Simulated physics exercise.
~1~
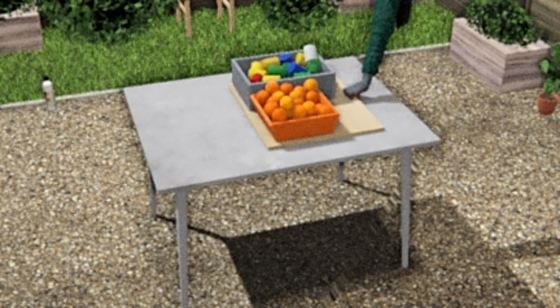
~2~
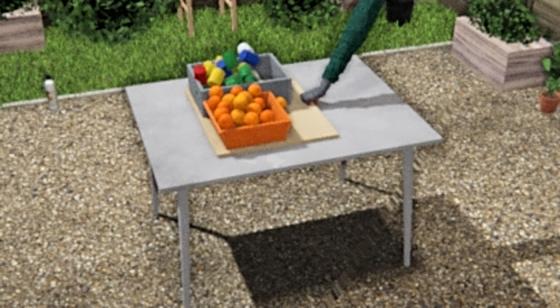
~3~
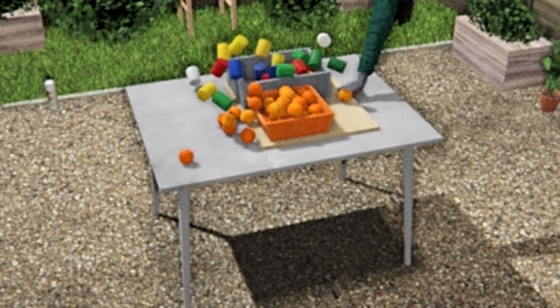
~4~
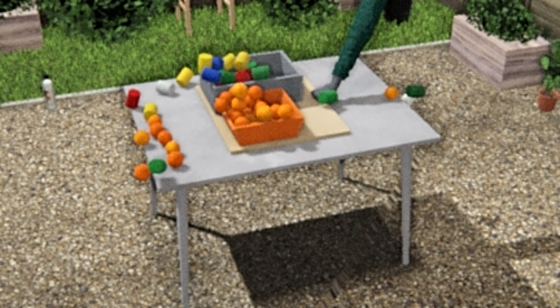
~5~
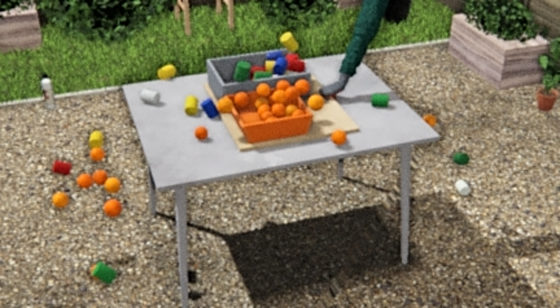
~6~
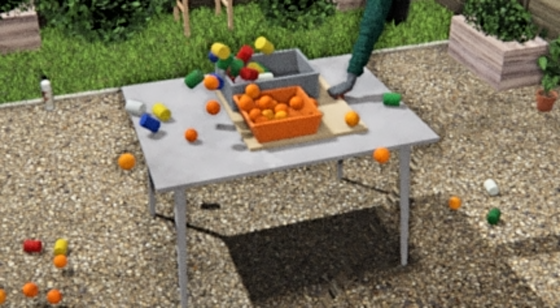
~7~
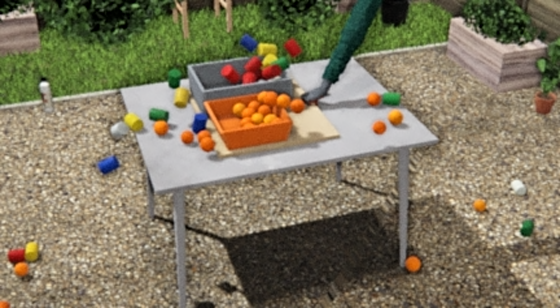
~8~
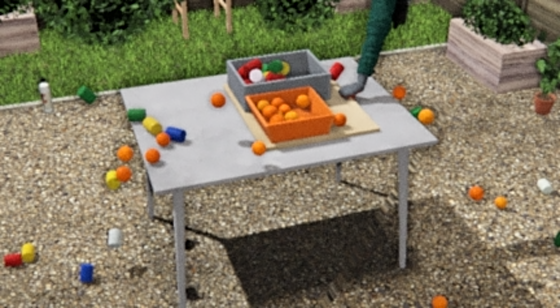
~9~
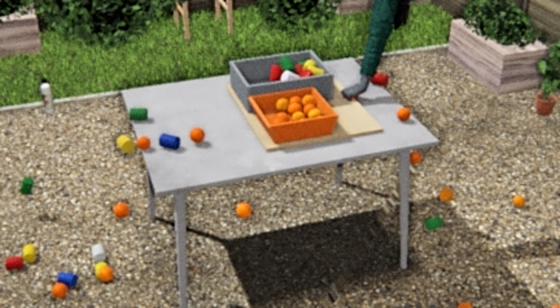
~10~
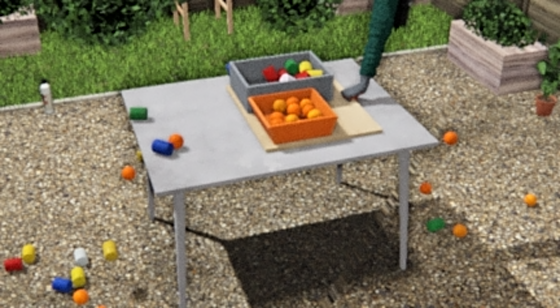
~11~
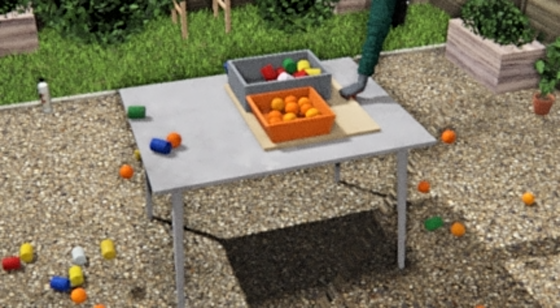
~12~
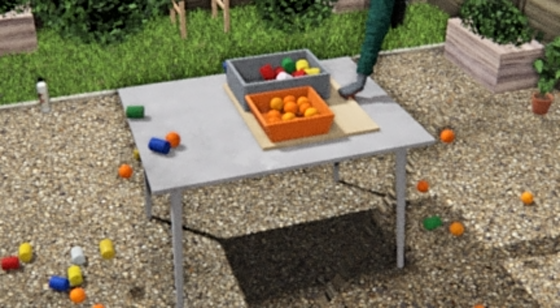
Garden table with a dark green arm shaking two joined trays sideways, spilling oranges and colourful jars onto tabletop and gravel.
